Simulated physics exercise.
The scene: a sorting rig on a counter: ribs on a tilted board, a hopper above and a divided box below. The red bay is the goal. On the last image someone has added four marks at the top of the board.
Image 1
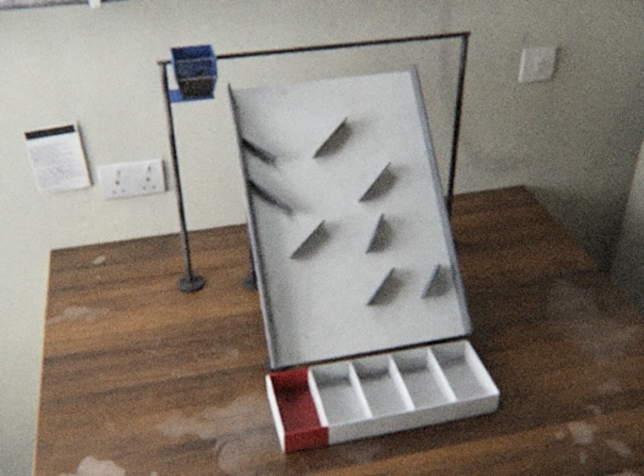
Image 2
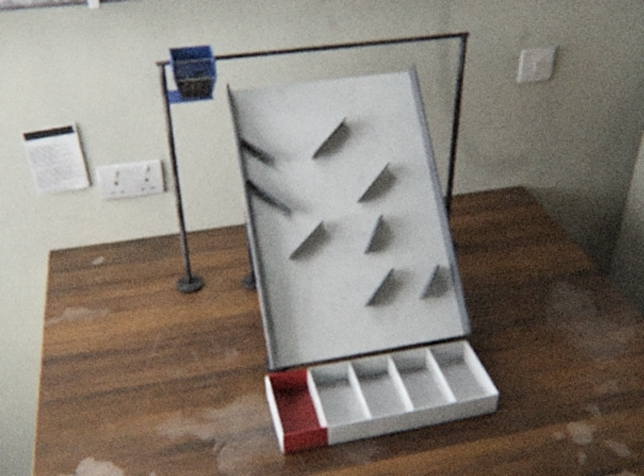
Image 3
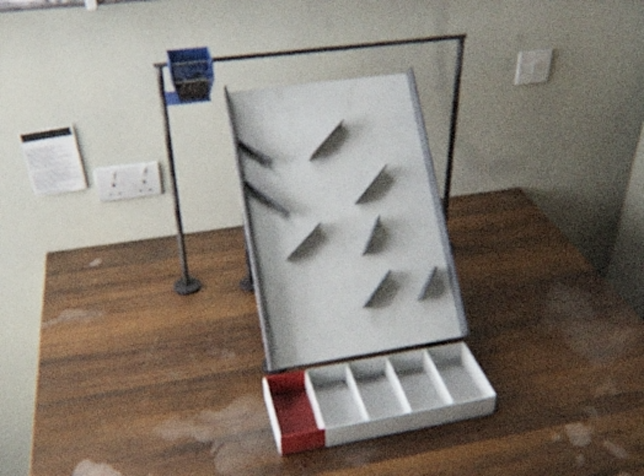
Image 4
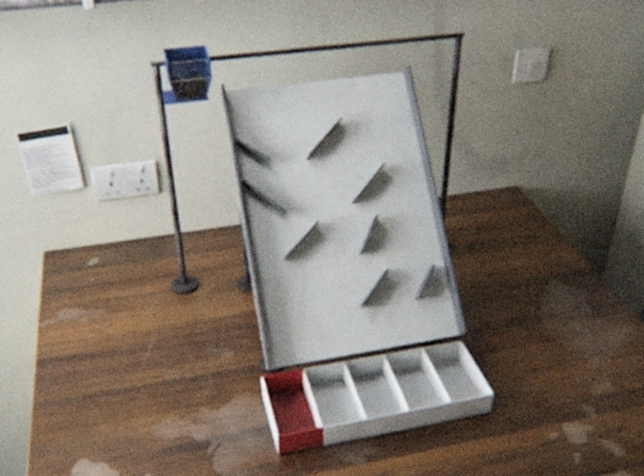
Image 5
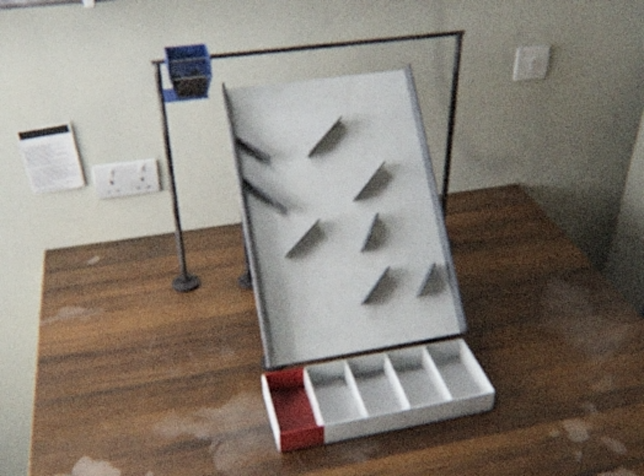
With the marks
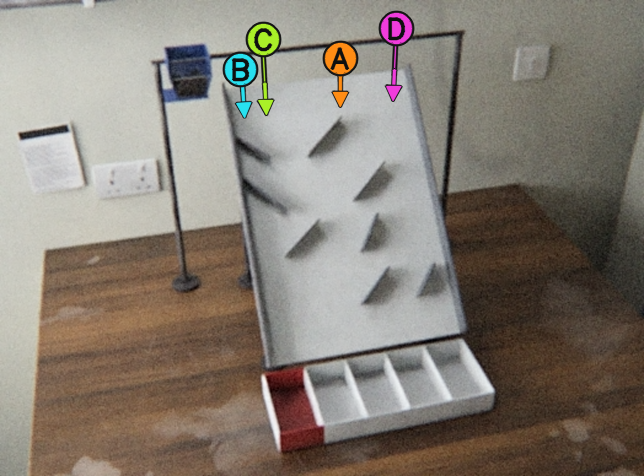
Nothing on the sorting rig moved as the view shifted very slightly; a blue hopper stayed above a tilted white board with angled ribs, over a divided box with a red bay at left.
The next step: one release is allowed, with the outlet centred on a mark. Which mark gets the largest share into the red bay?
Choose C.
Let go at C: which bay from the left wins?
The first.
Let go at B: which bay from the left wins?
The first from the left.
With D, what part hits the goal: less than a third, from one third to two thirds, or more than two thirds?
Less than a third.
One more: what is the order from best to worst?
The order is C, B, A, D.
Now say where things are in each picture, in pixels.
In the first picture, hopper at (197, 88), black beans, door shut.
In the second picture, ribs (242, 138) to (275, 159), (314, 154) to (346, 117), (249, 179) to (292, 211).
In the third picture, ribs (358, 200) to (387, 164), (289, 257) to (321, 222), (366, 253) to (380, 215).
In the fourth picture, ribs (363, 305) to (389, 269), (420, 297) to (435, 265).
In the fifth picture, red bay at (302, 437), number 1 of 5 from the left.
On the marked copy, mark A meets the board at (340, 101); mark B meets the board at (244, 112); mark C meets the board at (266, 109); mark D meets the board at (393, 95).
With A, about a third in the red bay, about half in other bays, about a quarter held on the board.
With B, about half in the red bay, a small part in other bays, about a third held on the board.
With C, about two thirds in the red bay, a small part in other bays, about a quarter held on the board.
With D, none in the red bay, nearly all in other bays, a stray few held on the board.
